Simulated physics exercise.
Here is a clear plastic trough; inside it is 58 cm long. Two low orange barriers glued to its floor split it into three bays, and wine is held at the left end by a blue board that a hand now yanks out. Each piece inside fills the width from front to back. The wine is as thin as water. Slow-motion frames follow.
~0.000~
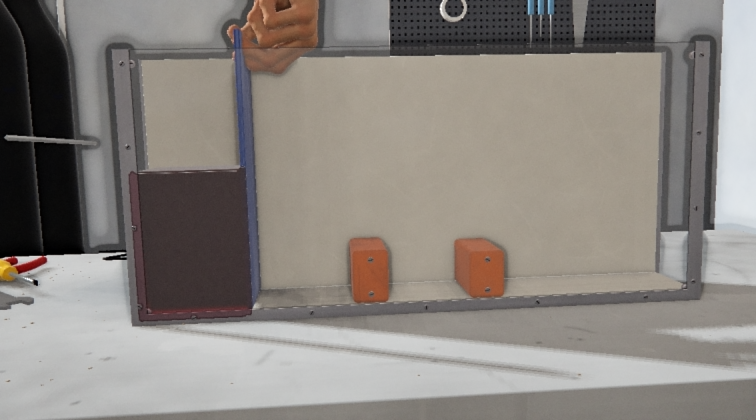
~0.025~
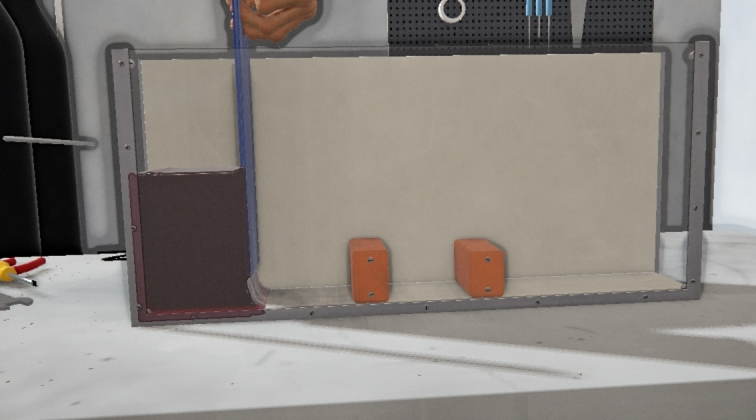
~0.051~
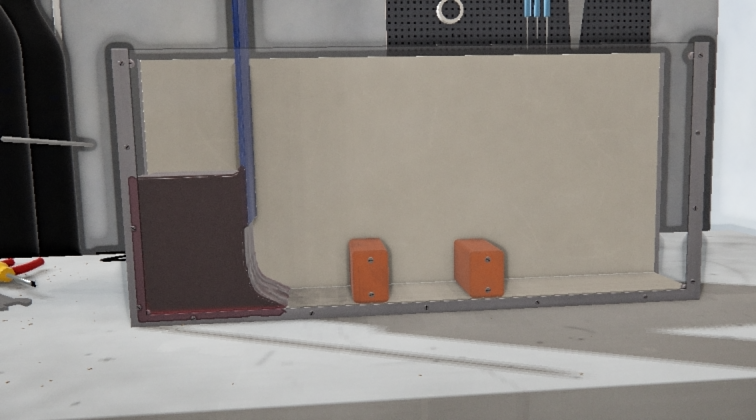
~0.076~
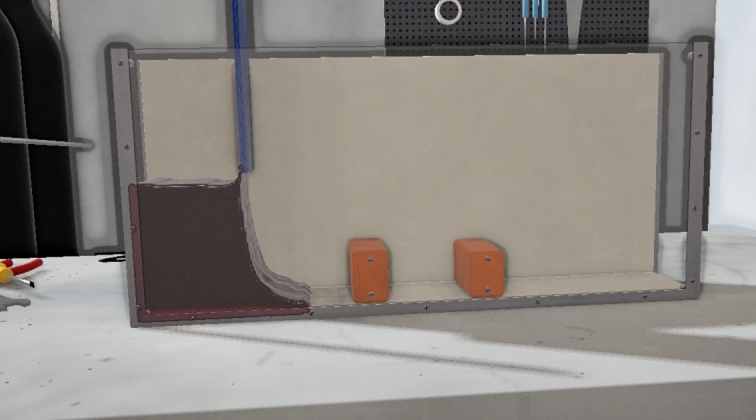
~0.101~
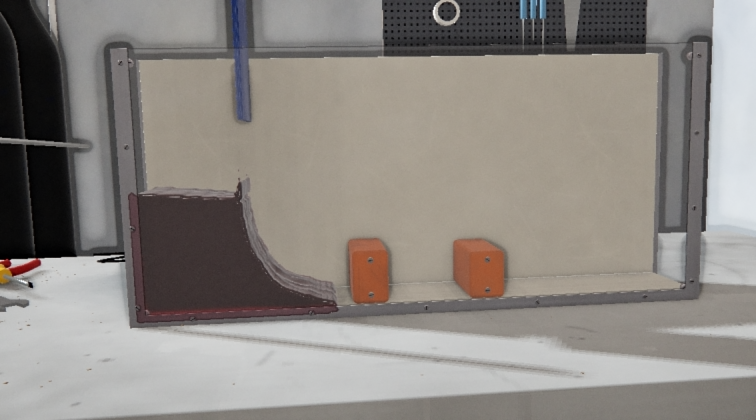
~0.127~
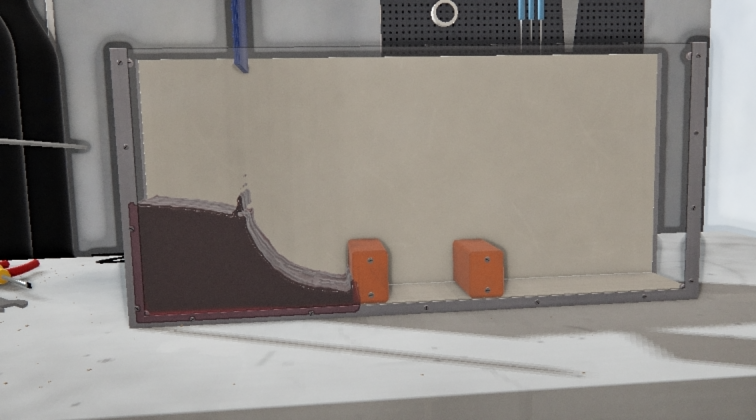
At the start, dark wine stands behind a blue board at the left end of a clear trough, with two orange blocks to the right. A hand pulls the board upward, and wine spreads rightward underneath. The board rises clear as the wine's left side sinks and its front reaches the first block.
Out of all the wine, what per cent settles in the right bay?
About 6 per cent.
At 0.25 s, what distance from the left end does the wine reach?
About 24 cm.
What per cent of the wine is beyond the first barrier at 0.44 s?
About 26 per cent.
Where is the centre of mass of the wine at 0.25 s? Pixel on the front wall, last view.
Near (265, 264).
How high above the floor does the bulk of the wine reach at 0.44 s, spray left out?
About 26.5 cm.
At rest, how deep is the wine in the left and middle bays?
About 5.0 cm and 4.5 cm.
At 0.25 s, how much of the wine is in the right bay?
Some 0 per cent.
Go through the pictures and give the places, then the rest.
Level at the left end (144, 174); front at (247, 307); board bottom (250, 307); the first barrier (broad) has its top at (370, 253); the second barrier (broad) has its top at (488, 253), in the first picture.
Level at the left end (144, 175); front at (262, 306); board bottom (248, 276), in the second picture.
Level at the left end (144, 179); front at (282, 306); board bottom (246, 225), in the third picture.
Level at the left end (144, 187); front at (307, 305); board bottom (243, 172), in the fourth picture.
Level at the left end (144, 196); front at (334, 303); board bottom (240, 118), in the fifth picture.
Level at the left end (144, 207); front at (353, 303); the board is clear, in the sixth picture.
Then, 0.25 s in, the shares are 96, 4 and 0 per cent from left to right.
Then, 0.44 s in, the shares are 74, 26 and 0 per cent from left to right.
Then, 0.78 s in, the shares are 71, 23 and 5 per cent from left to right.
Finally, the split from left to right is 68, 26 and 5 per cent.
